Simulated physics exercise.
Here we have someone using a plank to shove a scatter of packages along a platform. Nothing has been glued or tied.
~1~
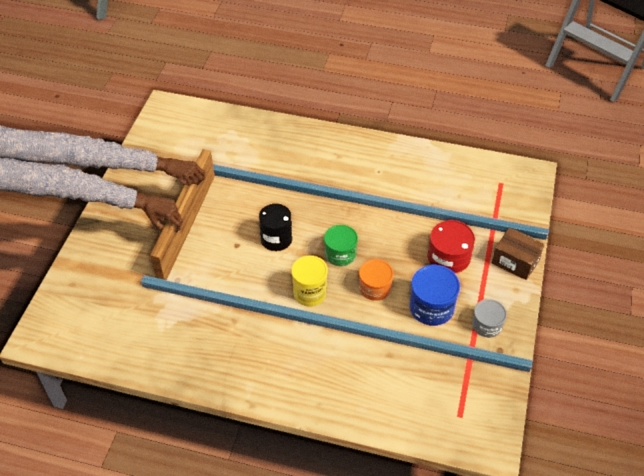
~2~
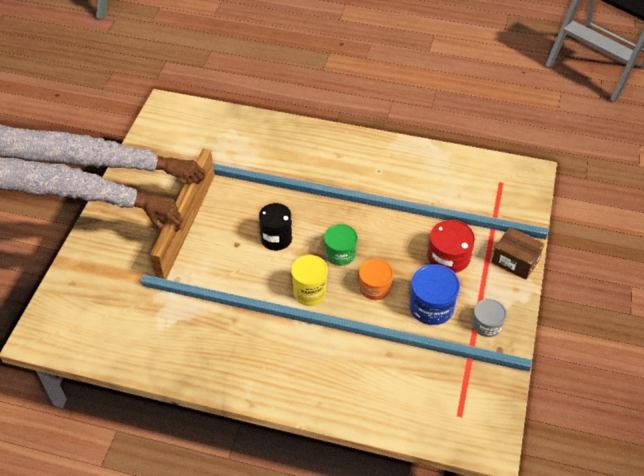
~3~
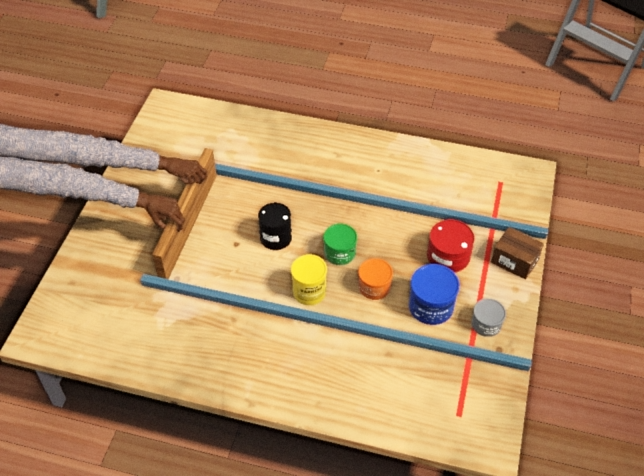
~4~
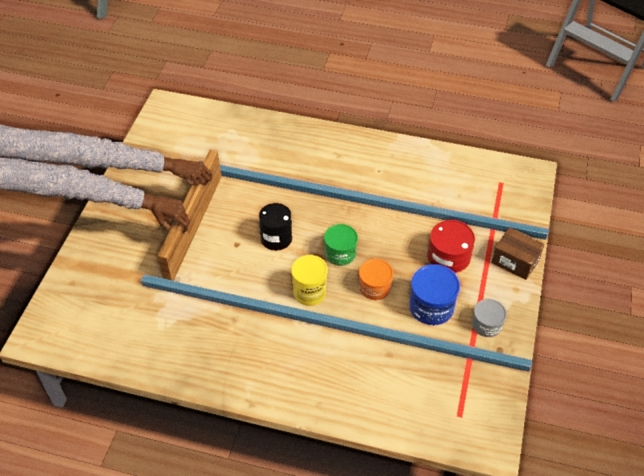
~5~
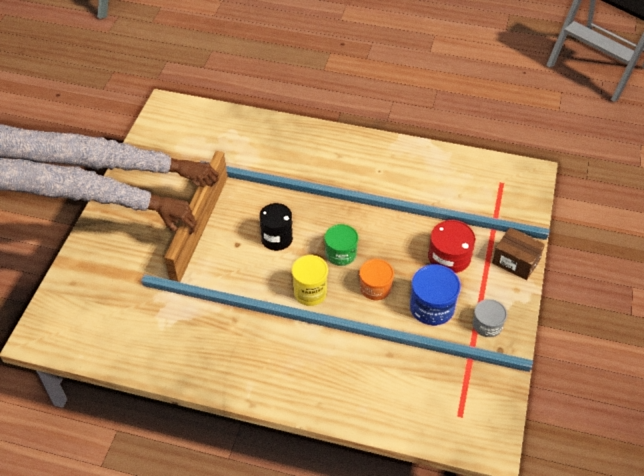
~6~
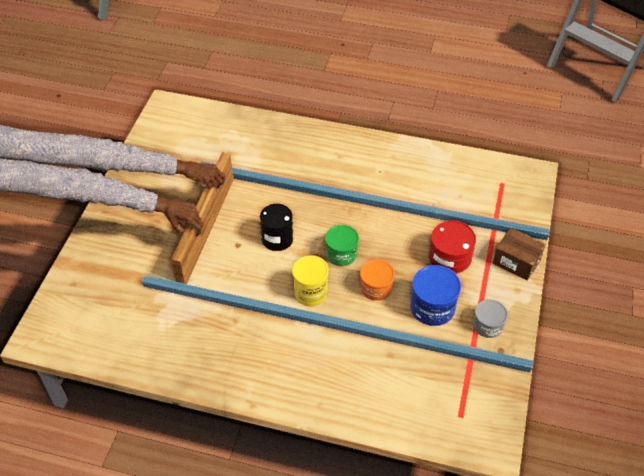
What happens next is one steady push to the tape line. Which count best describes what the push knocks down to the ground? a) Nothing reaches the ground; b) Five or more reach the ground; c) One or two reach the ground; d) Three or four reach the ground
c.
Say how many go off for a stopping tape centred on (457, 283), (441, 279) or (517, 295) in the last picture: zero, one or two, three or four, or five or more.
Result per tape, in order - just one or two / no fall at all / 3 or 4.
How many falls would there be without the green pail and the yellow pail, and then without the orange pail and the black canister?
The counts would be 2 and 2.
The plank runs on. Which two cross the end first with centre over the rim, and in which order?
Order, earliest first: Grey pail then brown parcel.
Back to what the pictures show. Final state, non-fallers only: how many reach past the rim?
Expected count: 2.
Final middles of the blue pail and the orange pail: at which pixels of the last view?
In the last view, the middles sit near (535, 323) and near (498, 306).
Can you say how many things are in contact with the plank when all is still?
So the total is 4.
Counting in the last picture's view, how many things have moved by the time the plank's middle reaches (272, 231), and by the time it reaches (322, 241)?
Tally: First 1; then 3.
A little later, none off yet; brown parcel at rest near (519, 254); grey pail at rest near (490, 319); red canister at rest near (452, 247).
Next, none off yet; brown parcel at rest near (519, 254); grey pail at rest near (490, 319); red canister shifted a little near (464, 246).
When it is over, the number that fall off is one or two; down, grey pail and brown parcel.
